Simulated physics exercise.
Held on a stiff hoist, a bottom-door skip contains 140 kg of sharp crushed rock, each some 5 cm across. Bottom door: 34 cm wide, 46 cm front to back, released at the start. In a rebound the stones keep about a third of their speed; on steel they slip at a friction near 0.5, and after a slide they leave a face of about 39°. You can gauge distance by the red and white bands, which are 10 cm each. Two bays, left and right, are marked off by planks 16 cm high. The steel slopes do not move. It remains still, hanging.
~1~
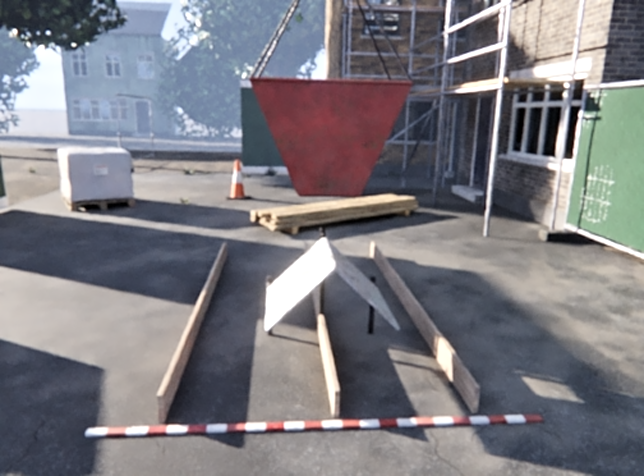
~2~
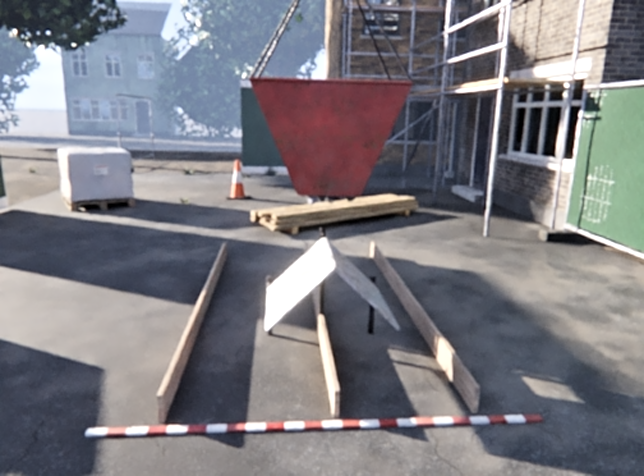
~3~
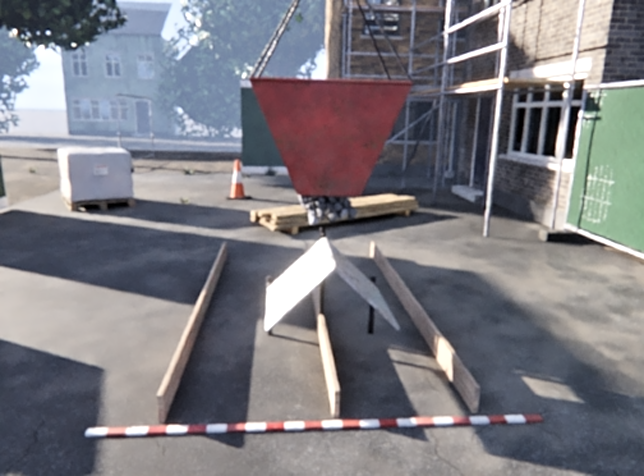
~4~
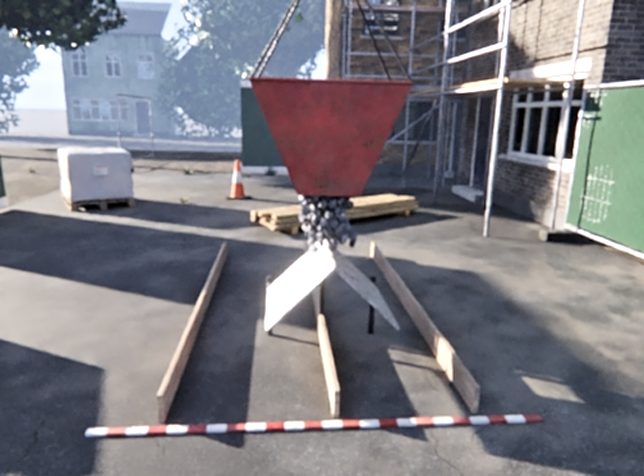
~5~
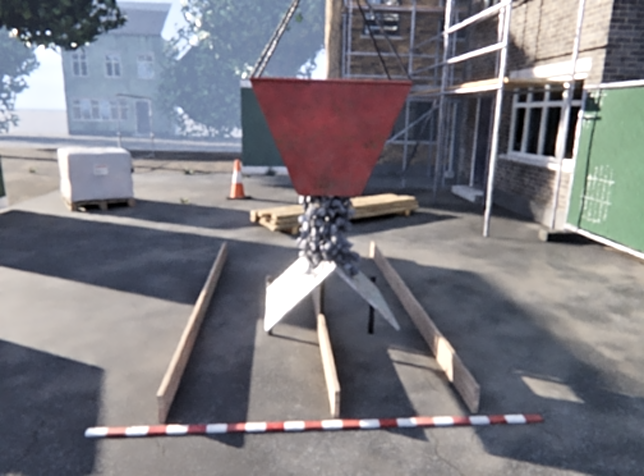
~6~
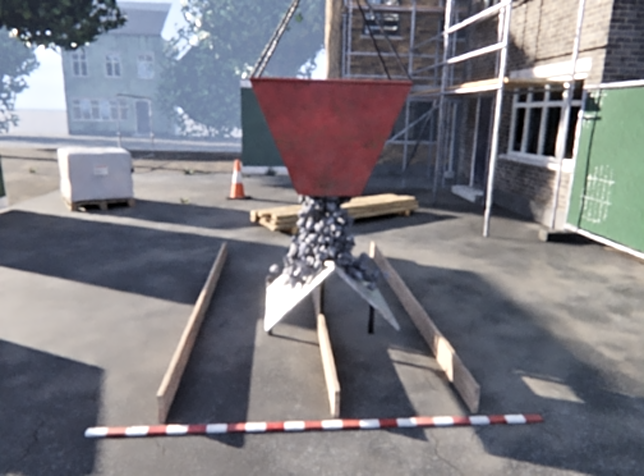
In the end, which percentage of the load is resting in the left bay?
Some 58 per cent of the load ends in the left bay.
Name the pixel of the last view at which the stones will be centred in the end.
Pixel position of the middle approx (243, 360).
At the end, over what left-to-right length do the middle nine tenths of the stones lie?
Roughly 160 cm.
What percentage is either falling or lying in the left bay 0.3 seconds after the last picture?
Near 25 percent at that time.
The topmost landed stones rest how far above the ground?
The topmost stones rest about 22 cm above the ground.
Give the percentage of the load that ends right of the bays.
Load share: Around 0 %.
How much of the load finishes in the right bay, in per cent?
Result: About 40 in a hundred.
Then, 0.3 s after the last picture, 2 % in the bottom-door skip, 53 % on the steel, 26 % falling or lying in the left bay, 19 % falling or lying in the right bay; the stones farthest right are at (441, 351).
Then, 0.7 s after the last picture, 0 % in the bottom-door skip, 8 % on the steel, 54 % falling or lying in the left bay, 38 % falling or lying in the right bay; the stones farthest right are at (449, 350).
Then, 1.3 s after the last picture, 0 % in the bottom-door skip, 58 % falling or lying in the left bay, 41 % falling or lying in the right bay, 0 % falling or lying right of the bays; the stones farthest right are at (457, 351).
Then, 2.2 s after the last picture, 0 % in the bottom-door skip, 58 % falling or lying in the left bay, 41 % falling or lying in the right bay, 0 % falling or lying right of the bays; the stones farthest right are at (458, 351).
Then, 4.1 s after the last picture, 0 % in the bottom-door skip, 58 % in the left bay, 41 % in the right bay, 0 % right of the bays; the stones farthest right are at (458, 351).
